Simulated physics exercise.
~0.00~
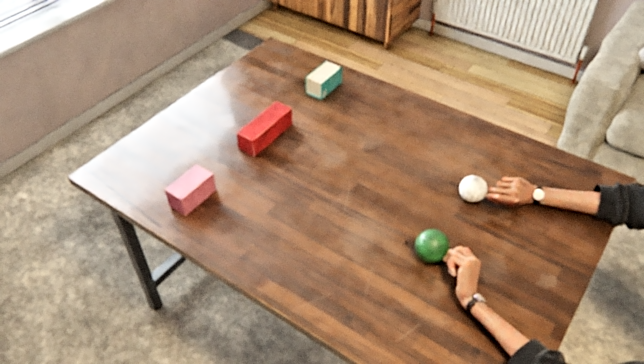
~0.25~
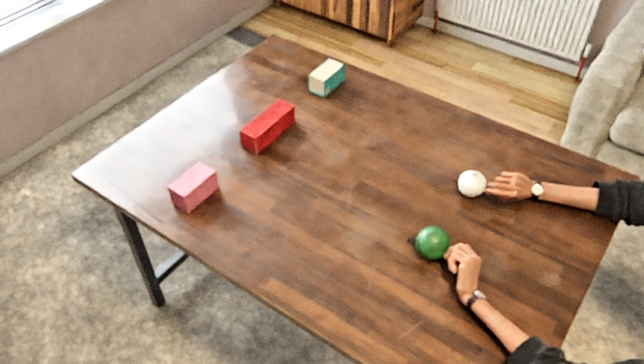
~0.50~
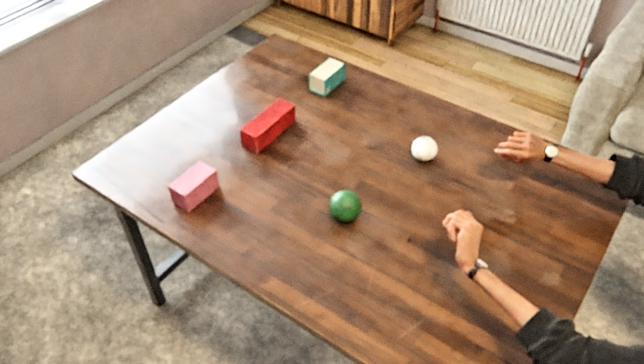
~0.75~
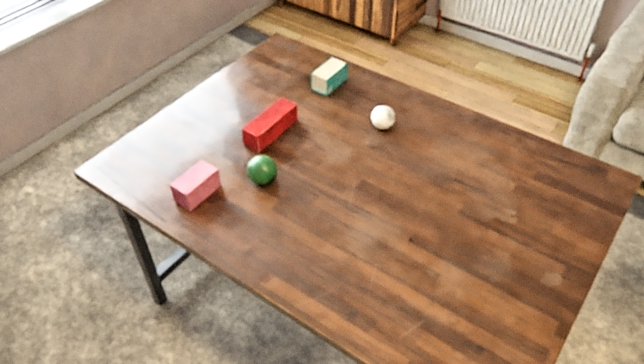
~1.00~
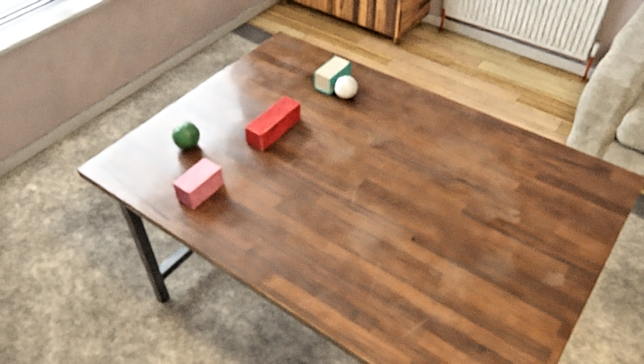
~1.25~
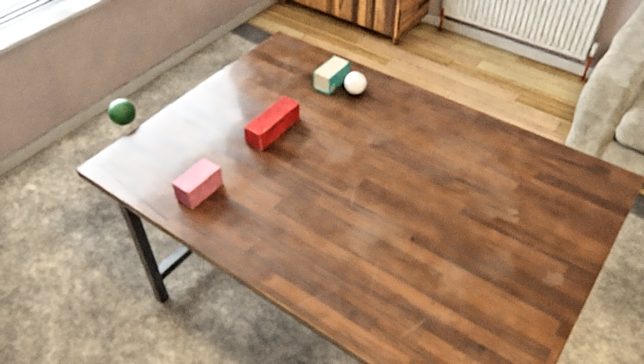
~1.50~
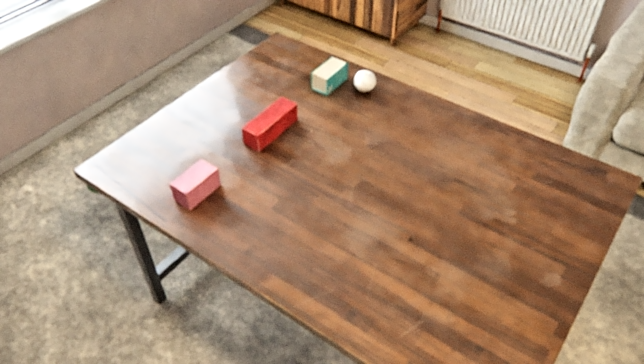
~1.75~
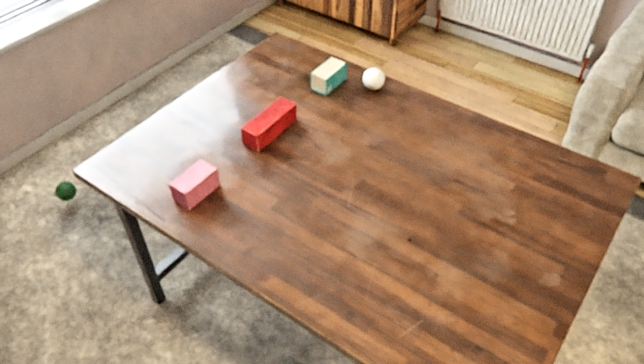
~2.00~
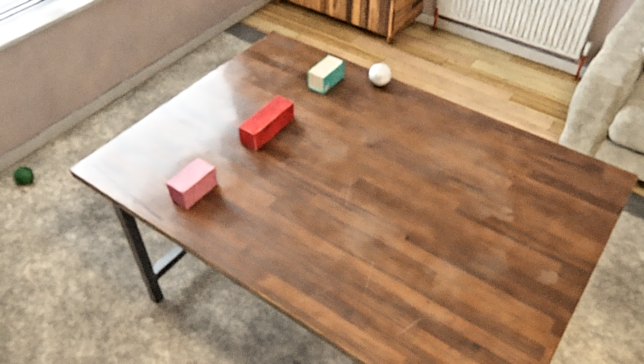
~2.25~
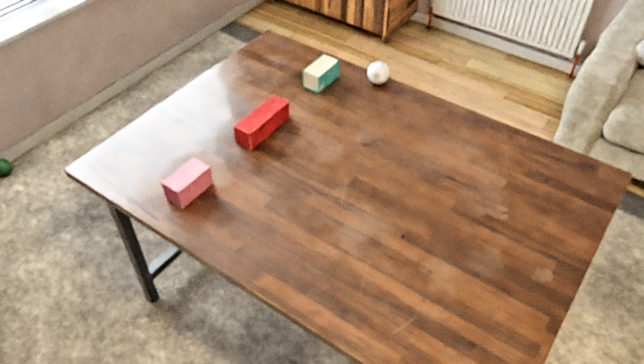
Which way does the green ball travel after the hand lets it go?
It travels to the left, rolling across the table between the pink block and the red brick, then dropping off the table and carrying on left over the carpet.
